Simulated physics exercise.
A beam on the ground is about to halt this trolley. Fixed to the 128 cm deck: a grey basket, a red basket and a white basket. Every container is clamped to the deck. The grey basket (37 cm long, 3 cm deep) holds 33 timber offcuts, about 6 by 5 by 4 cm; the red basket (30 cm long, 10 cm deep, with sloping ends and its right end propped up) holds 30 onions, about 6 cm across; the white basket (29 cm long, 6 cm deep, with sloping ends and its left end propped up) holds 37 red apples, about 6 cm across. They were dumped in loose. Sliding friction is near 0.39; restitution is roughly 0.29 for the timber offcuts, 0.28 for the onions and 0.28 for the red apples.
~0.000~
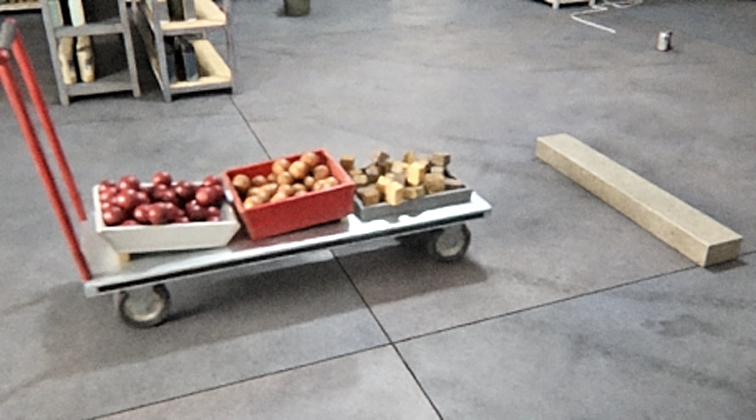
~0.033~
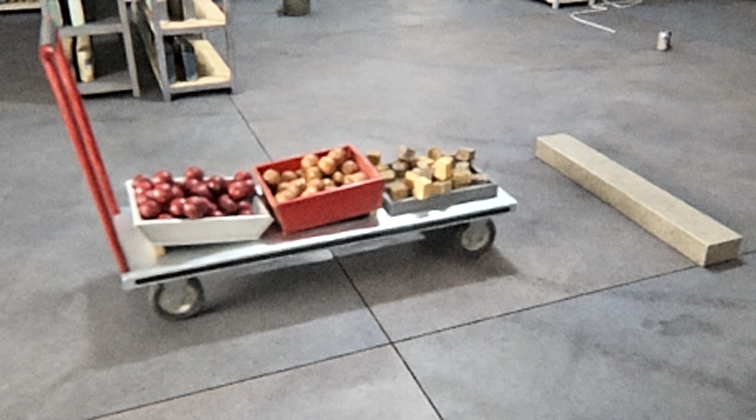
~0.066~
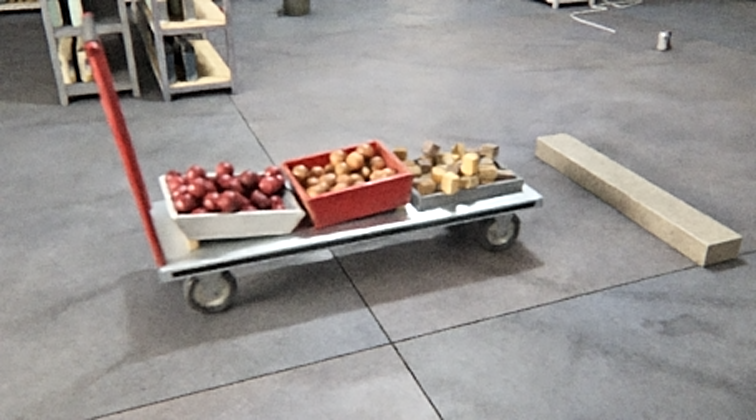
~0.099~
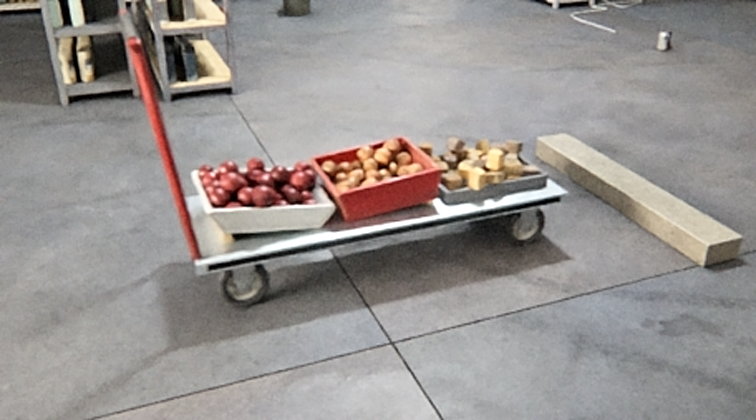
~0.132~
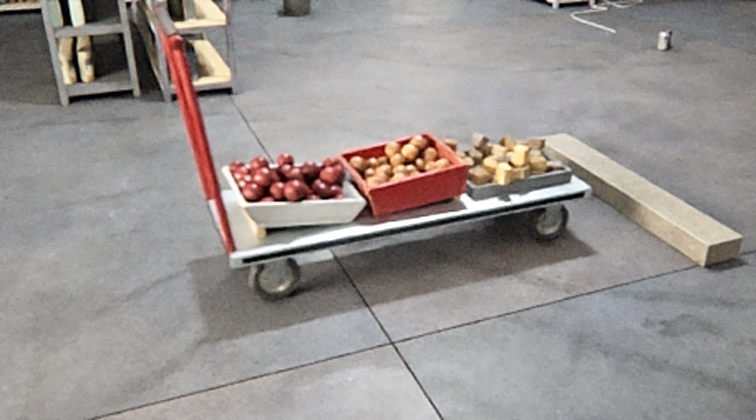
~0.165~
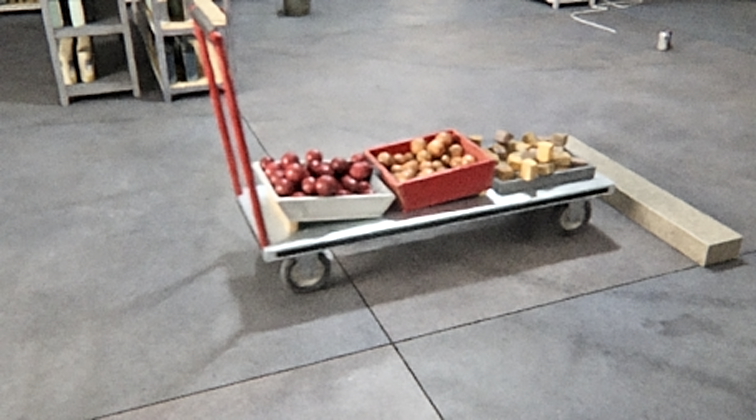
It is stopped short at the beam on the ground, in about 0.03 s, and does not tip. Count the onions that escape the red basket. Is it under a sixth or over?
Fewer than one in six of the onions leave the red basket.
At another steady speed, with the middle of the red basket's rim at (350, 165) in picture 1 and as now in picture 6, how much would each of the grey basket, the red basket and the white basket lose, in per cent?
Then grey basket 20, red basket 0, white basket 10 per cent.
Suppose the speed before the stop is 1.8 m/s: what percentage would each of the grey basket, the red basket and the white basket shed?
Then grey basket 20, red basket 0, white basket 20 per cent.
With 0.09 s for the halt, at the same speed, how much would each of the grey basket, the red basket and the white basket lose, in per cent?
In that case grey basket 30, red basket 0, white basket 40 per cent.
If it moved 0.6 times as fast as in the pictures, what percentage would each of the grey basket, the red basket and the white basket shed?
Then grey basket 20, red basket 0, white basket 20 per cent.
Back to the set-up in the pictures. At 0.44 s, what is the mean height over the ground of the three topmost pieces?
About 56 cm.
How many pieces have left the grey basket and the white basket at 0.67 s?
About: Grey basket 10, white basket 14.
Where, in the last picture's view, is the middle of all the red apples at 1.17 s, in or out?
Near (415, 172).
After 0.22 s, the wheels strike.
After 0.32 s, 3 of 33 out of the grey basket, 0 of 30 out of the red basket and 5 of 37 out of the white basket.
After 0.44 s, 8 of 33 out of the grey basket, 0 of 30 out of the red basket and 11 of 37 out of the white basket.
After 0.67 s, 10 of 33 out of the grey basket, 1 of 30 out of the red basket and 14 of 37 out of the white basket.
Final count (at 1.17 s), 10 of 33 out of the grey basket, 1 of 30 out of the red basket and 14 of 37 out of the white basket. Asked share, 1 of 30, 3 per cent.
